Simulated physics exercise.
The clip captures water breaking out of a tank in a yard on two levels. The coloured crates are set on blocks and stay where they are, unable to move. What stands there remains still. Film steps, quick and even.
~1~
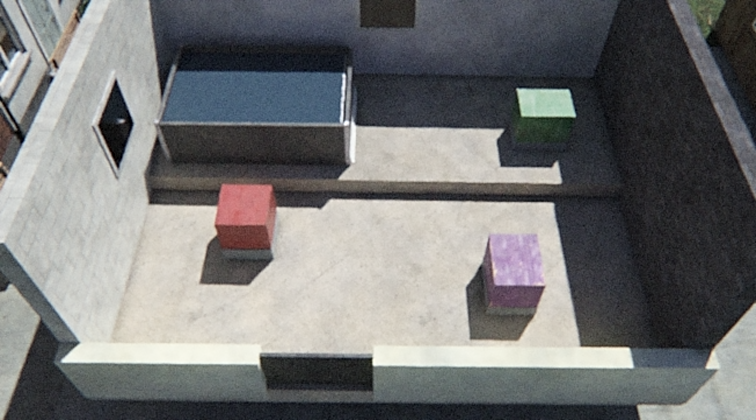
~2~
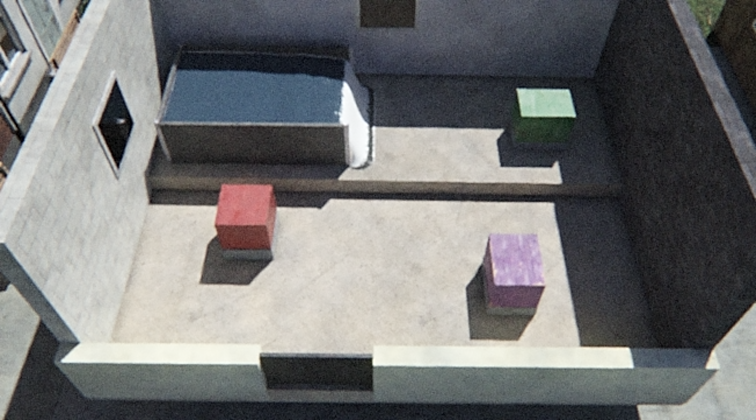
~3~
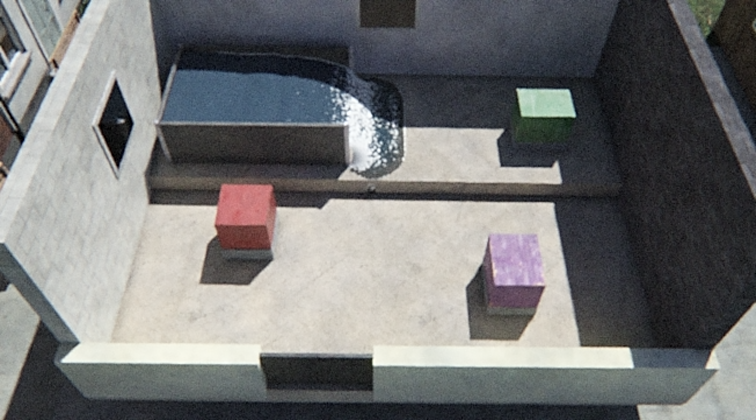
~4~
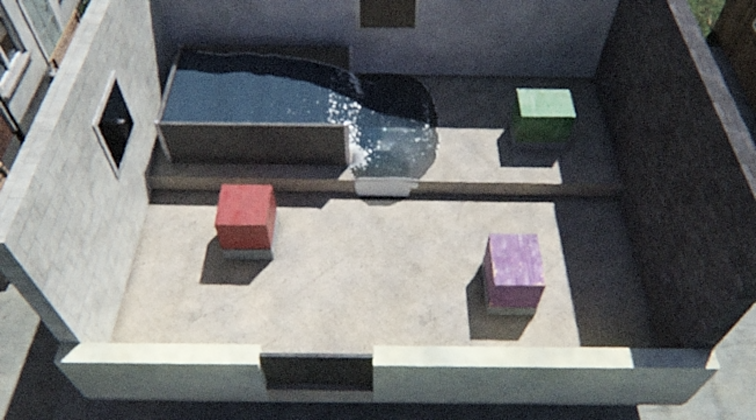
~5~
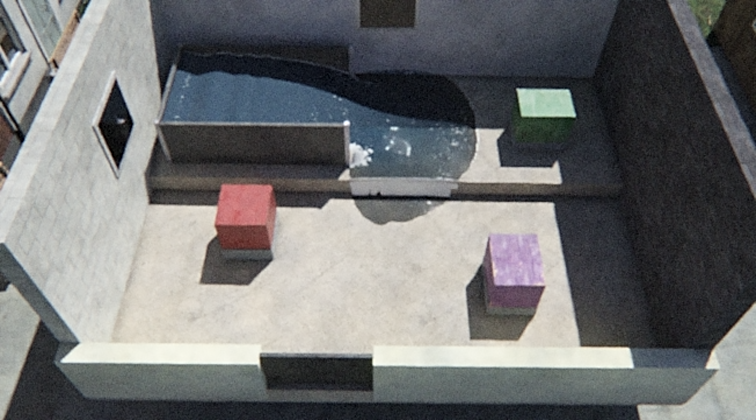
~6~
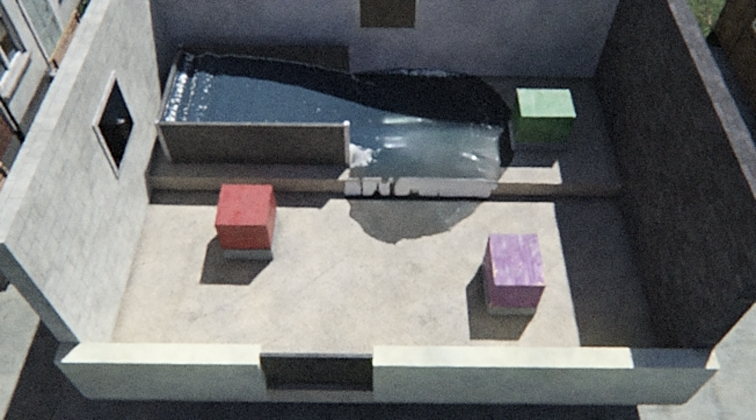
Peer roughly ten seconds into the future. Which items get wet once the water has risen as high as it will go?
The green crate ends up wet, the purple crate ends up wet, the red crate remains dry.
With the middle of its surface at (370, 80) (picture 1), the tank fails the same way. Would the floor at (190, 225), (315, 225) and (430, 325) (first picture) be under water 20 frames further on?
As listed: Free of water, dry, under water.
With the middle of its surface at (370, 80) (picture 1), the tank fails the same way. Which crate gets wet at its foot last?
My pick is the red-painted one.
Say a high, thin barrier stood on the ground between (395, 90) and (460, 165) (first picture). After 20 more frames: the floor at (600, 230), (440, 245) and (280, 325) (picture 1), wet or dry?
Taking the three spots in order: Soaked, soaked, soaked.
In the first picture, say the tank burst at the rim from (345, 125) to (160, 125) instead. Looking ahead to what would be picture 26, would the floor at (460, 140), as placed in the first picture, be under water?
Result for the point: Spared.
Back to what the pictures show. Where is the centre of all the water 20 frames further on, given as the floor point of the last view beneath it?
At roughly (475, 170).
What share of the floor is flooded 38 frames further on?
I reckon 90 per cent or so.
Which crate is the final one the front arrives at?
I'd pick the crate marked red.
A moment on, water covers 40 % of the floor; the green crate water round its plinth, the purple crate water round its plinth, the red crate not reached.
Next, water covers 45 % of the floor; the green crate water round its plinth, the purple crate water round its plinth, the red crate not reached.
Then, water covers 55 % of the floor; the green crate water round its plinth, the purple crate water round its plinth, the red crate not reached.
Later, water covers 90 % of the floor; the green crate water round its plinth, the purple crate water round its plinth, the red crate water round its plinth.
In the end, water covers 95 % of the floor; the green crate was topped, the purple crate was topped, the red crate stayed above the water.
